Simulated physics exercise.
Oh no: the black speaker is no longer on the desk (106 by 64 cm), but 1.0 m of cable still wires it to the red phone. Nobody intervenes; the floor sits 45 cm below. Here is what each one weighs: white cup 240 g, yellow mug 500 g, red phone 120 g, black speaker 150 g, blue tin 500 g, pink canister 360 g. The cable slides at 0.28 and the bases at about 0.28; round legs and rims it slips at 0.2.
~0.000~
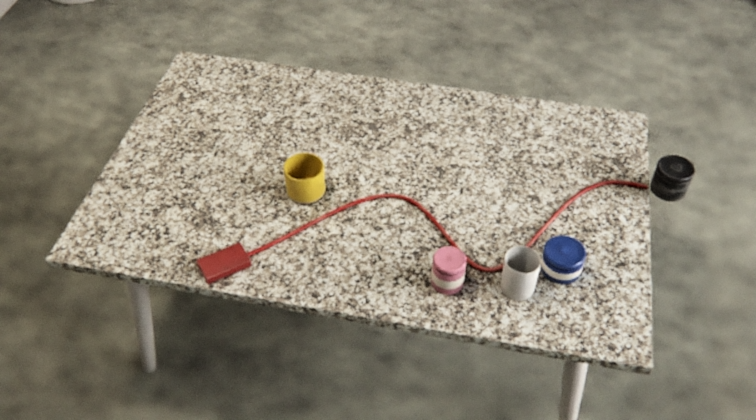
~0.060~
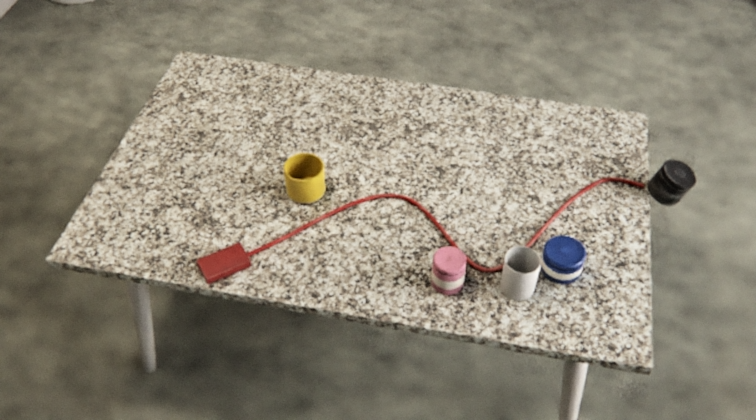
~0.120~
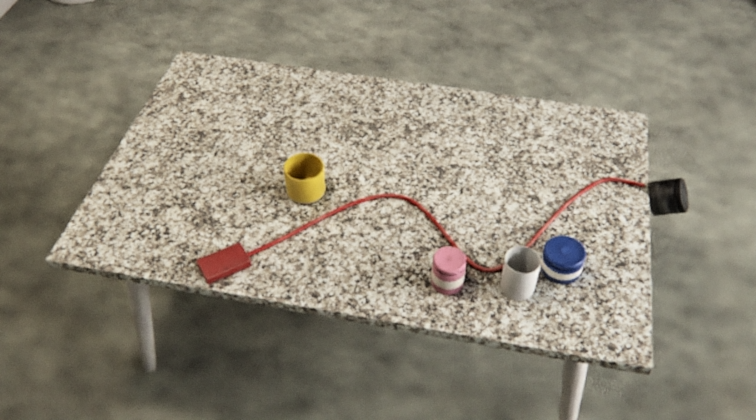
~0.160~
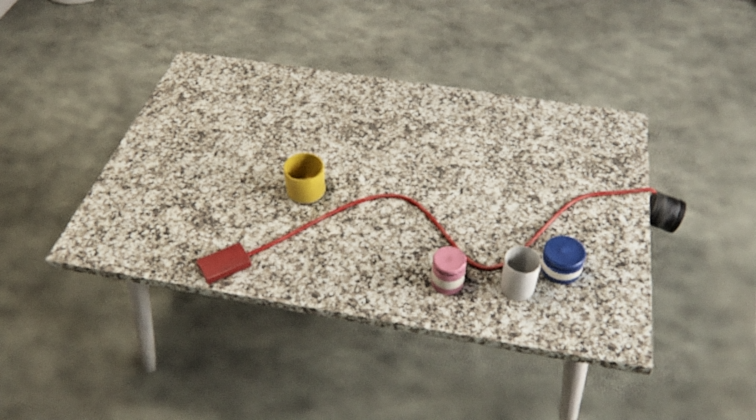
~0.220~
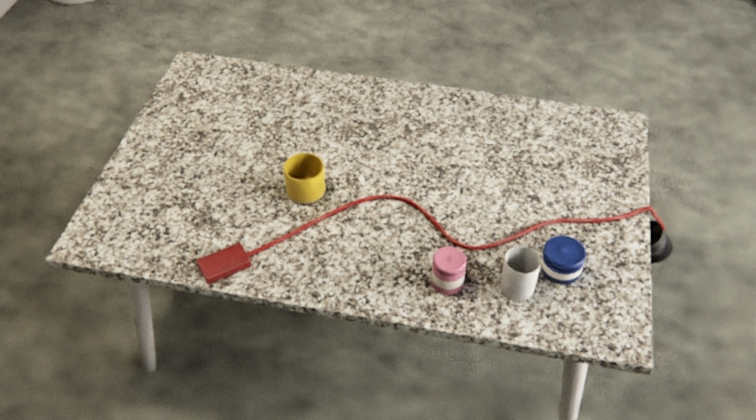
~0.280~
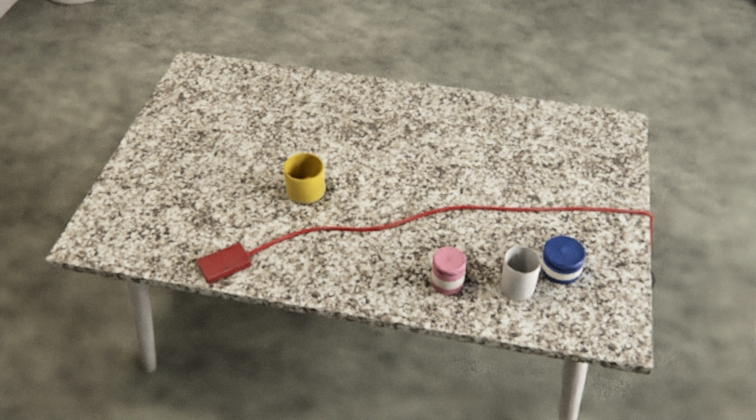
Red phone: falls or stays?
Oh, that one stays.
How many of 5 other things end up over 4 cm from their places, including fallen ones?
My count is 1.
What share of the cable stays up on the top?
Roughly 35 percent of the cable.
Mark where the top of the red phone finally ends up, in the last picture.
Near (497, 226).
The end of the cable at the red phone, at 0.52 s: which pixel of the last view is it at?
(384, 263), give or take.
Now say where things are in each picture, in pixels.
In the first frame, red phone (223, 260); cable runs through (598, 185) (537, 236) (393, 196) (302, 228).
In the second frame, black speaker (676, 171); cable runs through (597, 183) (302, 228).
In the third frame, black speaker (668, 197); cable runs through (596, 183) (302, 228).
In the fourth frame, black speaker (664, 212); cable runs through (610, 193) (302, 228).
In the fifth frame, black speaker (651, 242); cable runs through (652, 211) (470, 247) (302, 228).
In the sixth frame, red phone (224, 260); cable runs through (610, 210) (507, 209) (407, 220) (305, 231).
By 0.5 s, the cable's tail end at (384, 263); red phone 28 cm off its start, black speaker over the edge.
By 0.7 s, the cable's tail end at (453, 244); red phone 45 cm off its start, black speaker over the edge.
By 1.0 s, the cable's tail end at (476, 240); red phone 50 cm off its start at (496, 226), black speaker over the edge.
By 1.2 s, the cable's tail end at (477, 241); red phone 50 cm off its start, black speaker over the edge.
By 2.4 s, the cable's tail end at (477, 241); red phone 50 cm off its start at (497, 226), black speaker over the edge.
